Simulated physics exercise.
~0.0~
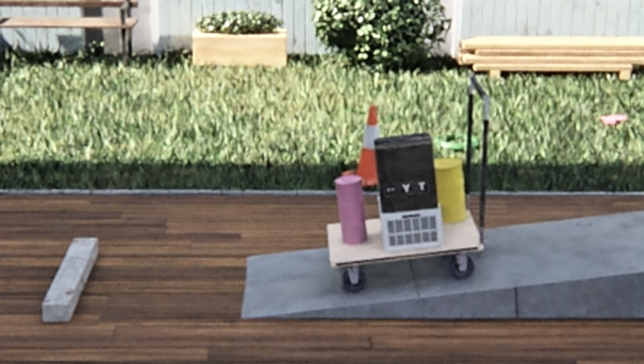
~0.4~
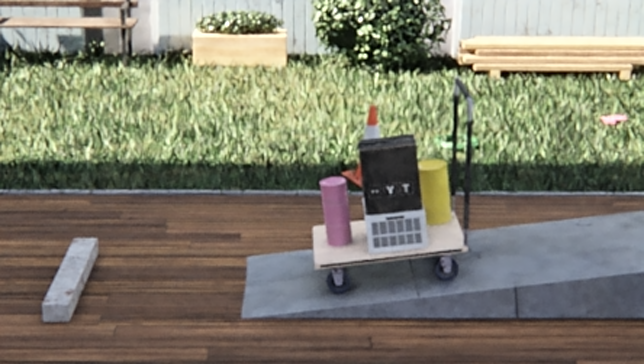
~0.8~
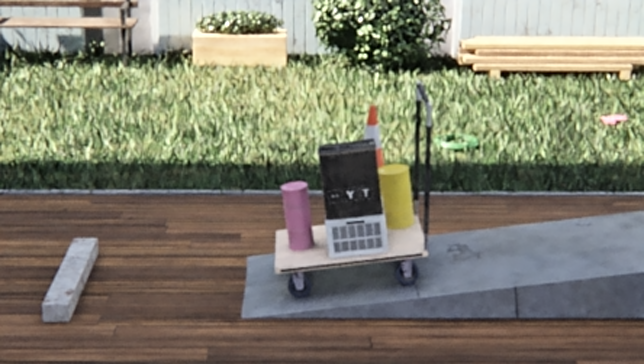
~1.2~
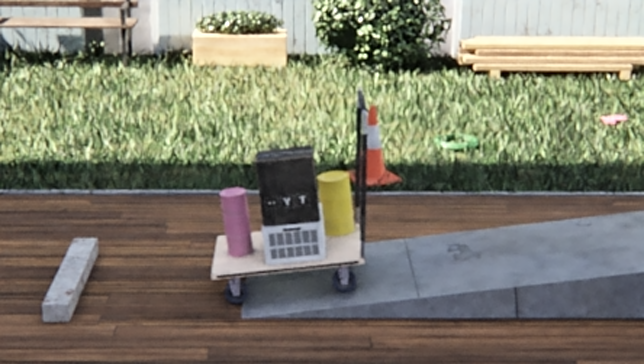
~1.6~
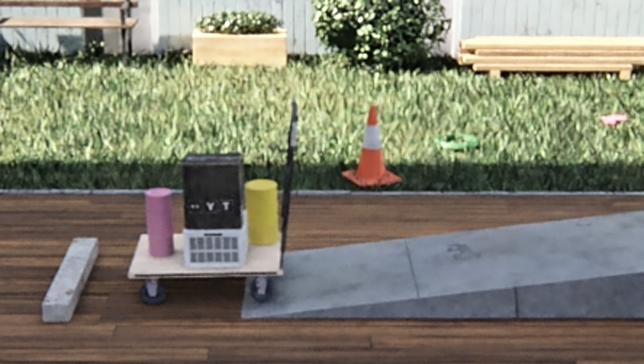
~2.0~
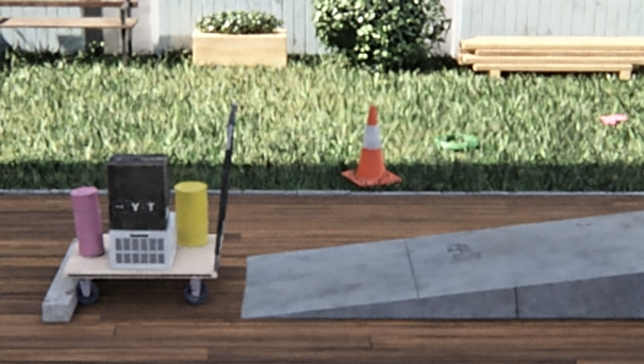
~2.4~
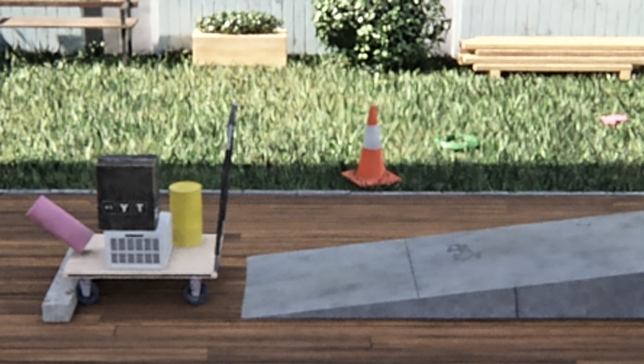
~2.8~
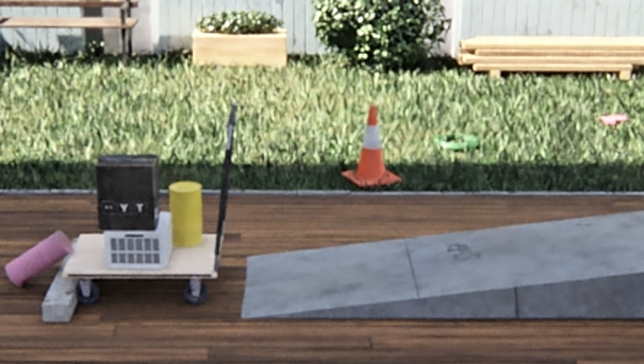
The footage shows a loaded trolley rolling left down a ramp and across wooden decking until it stops at a kerb, where the pink canister tips off the front and lands beyond it, while the black box, white crate and yellow canister stay aboard.
